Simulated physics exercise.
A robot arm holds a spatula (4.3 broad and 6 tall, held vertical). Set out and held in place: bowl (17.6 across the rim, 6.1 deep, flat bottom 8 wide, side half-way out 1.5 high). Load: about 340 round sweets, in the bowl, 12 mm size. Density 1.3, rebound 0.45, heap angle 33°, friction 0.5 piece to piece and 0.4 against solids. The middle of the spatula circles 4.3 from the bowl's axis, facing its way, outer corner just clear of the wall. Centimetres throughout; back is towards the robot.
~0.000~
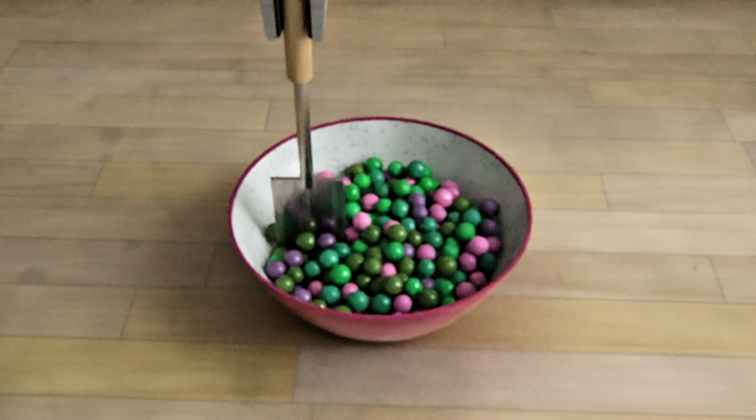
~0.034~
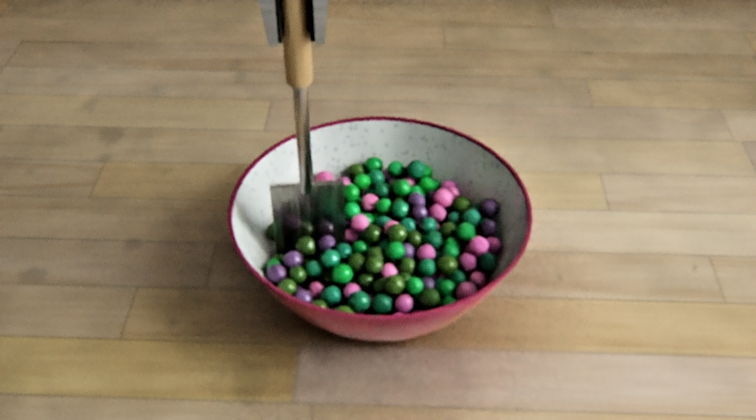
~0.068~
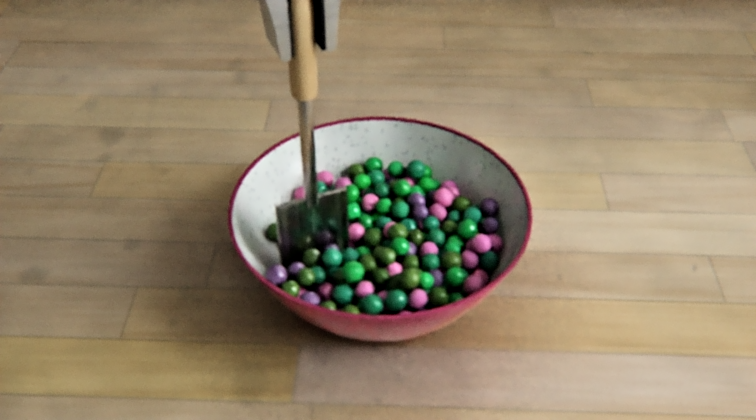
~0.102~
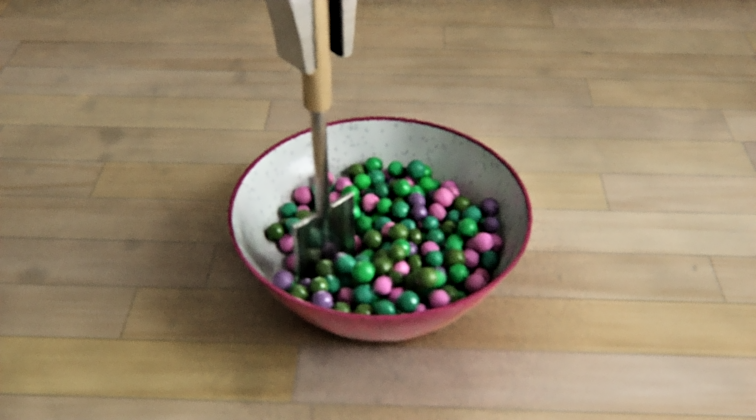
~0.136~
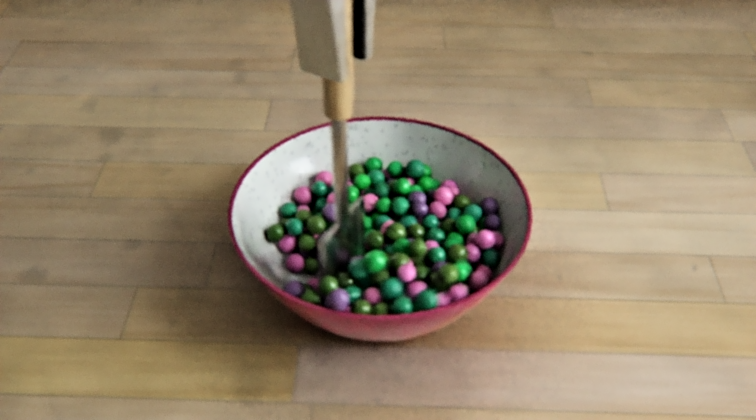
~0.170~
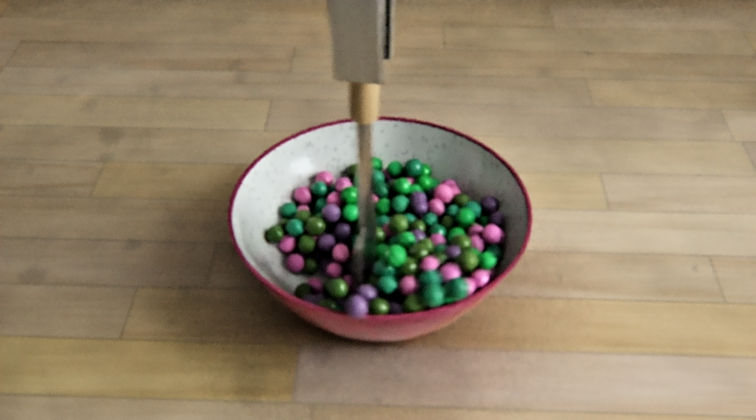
We see a robot arm holding an upright spatula in a bowl of green, pink and purple balls; the blade sweeps from the left toward the near side, turning edge-on as it pushes through and shifts the balls.
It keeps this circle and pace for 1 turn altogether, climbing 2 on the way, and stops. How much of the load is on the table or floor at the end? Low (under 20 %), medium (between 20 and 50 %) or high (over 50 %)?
Answer: Low; under 20 % of the round sweets finish on the table or floor.
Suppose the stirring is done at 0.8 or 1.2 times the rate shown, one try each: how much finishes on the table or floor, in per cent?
Some 10 and 20 per cent.
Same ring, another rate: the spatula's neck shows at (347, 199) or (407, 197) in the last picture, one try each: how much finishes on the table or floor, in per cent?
About 15 and 20 per cent.
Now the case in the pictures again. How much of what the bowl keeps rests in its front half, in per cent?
About 50 per cent.
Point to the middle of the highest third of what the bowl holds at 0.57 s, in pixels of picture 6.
At about (330, 189).
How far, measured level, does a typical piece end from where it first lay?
Roughly 4 cm.
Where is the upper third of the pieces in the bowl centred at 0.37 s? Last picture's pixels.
At about (447, 183).
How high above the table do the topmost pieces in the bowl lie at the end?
About 6.0 cm.
After 0.37 s, 188° round, highest piece 9 above the table; 321 in the bowl, 14 on the table or floor, 8 in flight or on the tool.
After 0.57 s, 296° round, highest piece 8 above the table; 298 in the bowl, 38 on the table or floor, 7 in flight or on the tool.
After 0.87 s, 0° round, highest piece 6 above the table; 294 in the bowl, 49 on the table or floor.
After 1.57 s, 0° round, highest piece 6 above the table; 294 in the bowl, 49 on the table or floor.
In the end, 294 in the bowl, 49 on the table or floor. That is 14 % on the table or floor.
